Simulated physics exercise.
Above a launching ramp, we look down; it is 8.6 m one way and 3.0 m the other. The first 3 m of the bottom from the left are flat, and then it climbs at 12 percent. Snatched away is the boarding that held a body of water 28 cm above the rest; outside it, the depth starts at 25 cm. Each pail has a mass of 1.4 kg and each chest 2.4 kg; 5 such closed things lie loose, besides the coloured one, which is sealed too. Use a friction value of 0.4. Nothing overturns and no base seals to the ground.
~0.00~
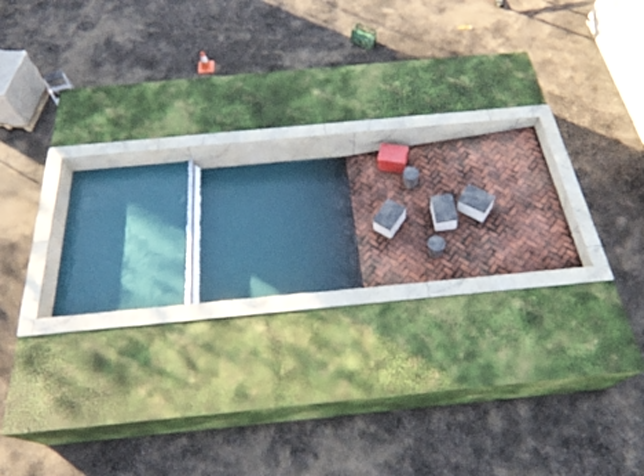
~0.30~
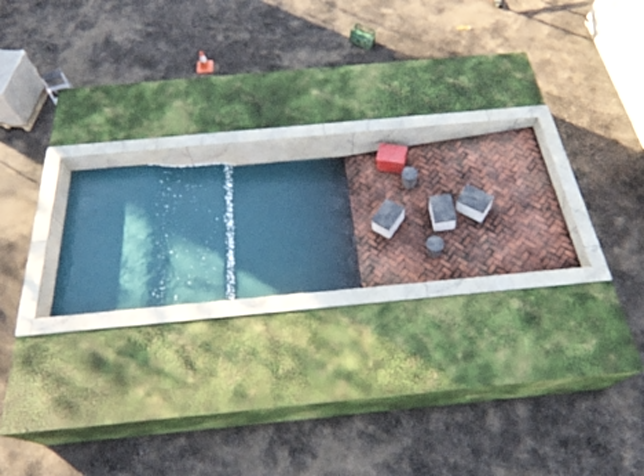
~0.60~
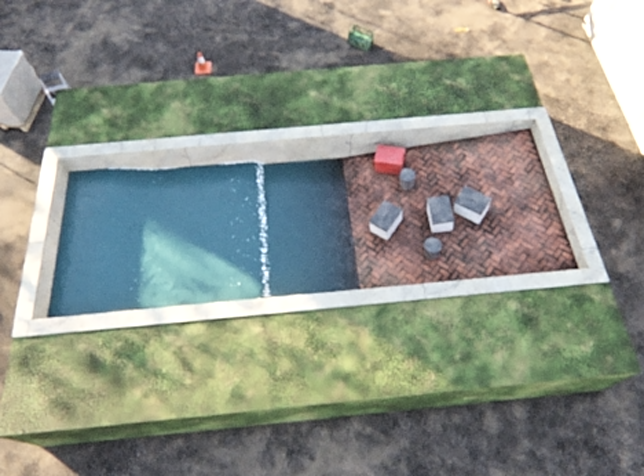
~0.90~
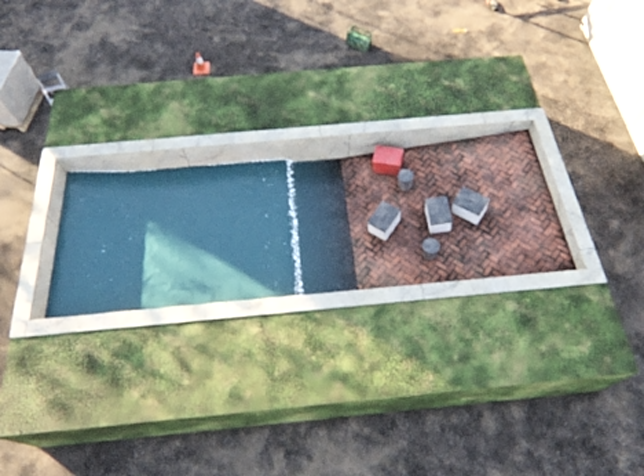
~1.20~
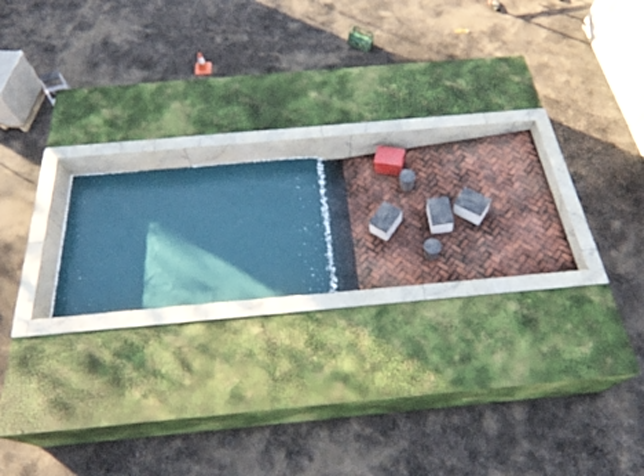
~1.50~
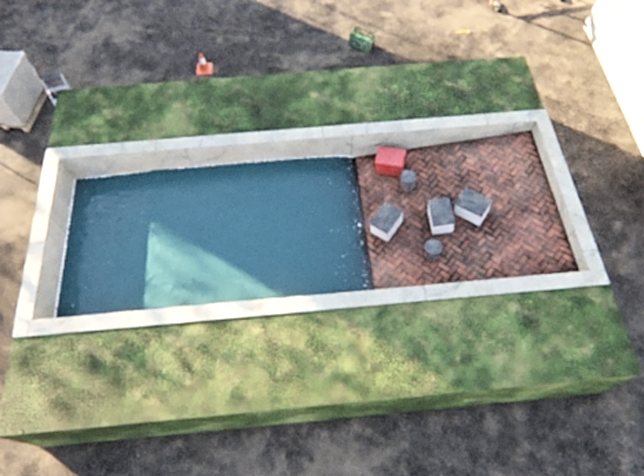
A white line of foam sweeps right across the blue water to the brick paving's edge.
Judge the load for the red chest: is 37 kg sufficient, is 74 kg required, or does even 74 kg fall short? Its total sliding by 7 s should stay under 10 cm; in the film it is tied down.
Going by the film, only the heavier ballast meets the target.
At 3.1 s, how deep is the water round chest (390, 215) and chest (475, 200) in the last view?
Depths: Near 10 cm, then near 3 cm.
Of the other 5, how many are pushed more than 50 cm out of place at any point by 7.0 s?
I get 5.
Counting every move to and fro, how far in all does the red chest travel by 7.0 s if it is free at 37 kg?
Total path: Roughly 40 cm.
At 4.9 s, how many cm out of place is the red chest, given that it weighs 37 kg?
0 cm.
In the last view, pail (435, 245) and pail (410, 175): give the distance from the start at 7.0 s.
Respectively 200 and 40 cm.
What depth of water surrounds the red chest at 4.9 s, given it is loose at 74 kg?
Depth: Approx. 10 cm.
After 2.1 s the red chest would be 0 cm from its start with 37 kg and 0 cm from its start with 74 kg; 7 cm of water round it then.
After 3.1 s the red chest would be 0 cm from its start with 37 kg and 0 cm from its start with 74 kg; 10 cm of water round it then.
After 4.9 s the red chest would be 1 cm from its start with 37 kg and 0 cm from its start with 74 kg; 10 cm of water round it then.
After 7.0 s the red chest would be 38 cm from its start with 37 kg and 0 cm from its start with 74 kg; 6 cm of water round it then.
